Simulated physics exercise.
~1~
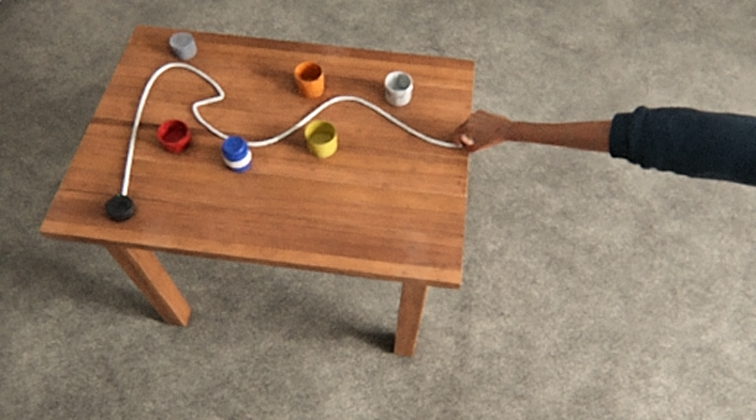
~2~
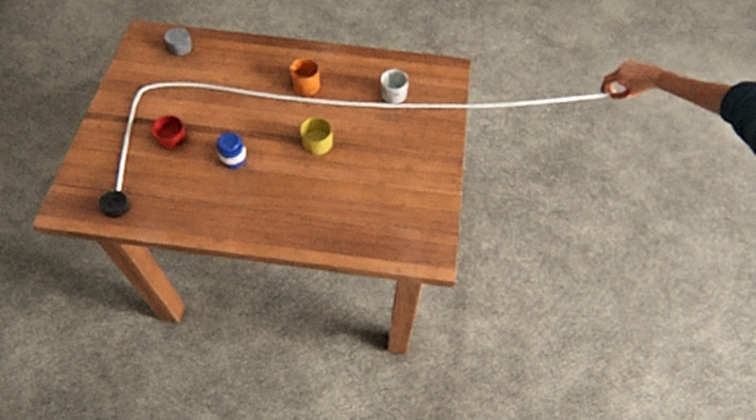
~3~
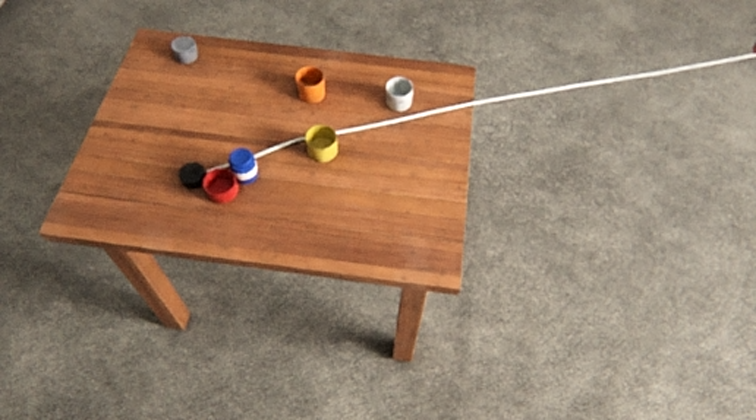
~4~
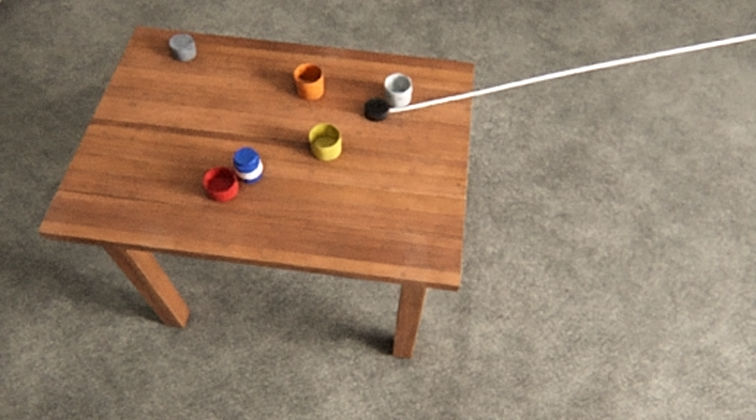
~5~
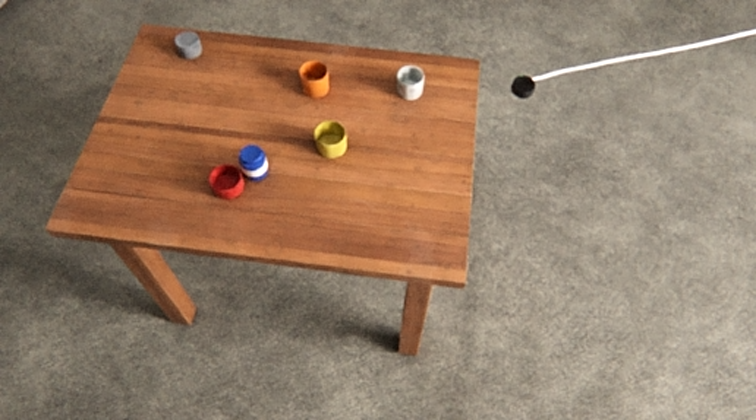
The clip opens on a wooden table where a hand at the right edge holds a white cable that winds among small cups and a blue jar to a round black adaptor at the lower left. The hand pulls right, drawing the cable nearly straight past the cups. The adaptor then slides right, and the red mug ends up shifted beside the blue jar. It continues past the yellow cup to the white mug, which shifts slightly. Finally the adaptor clears the table's right edge on its cable, while the cups and jar remain on top.
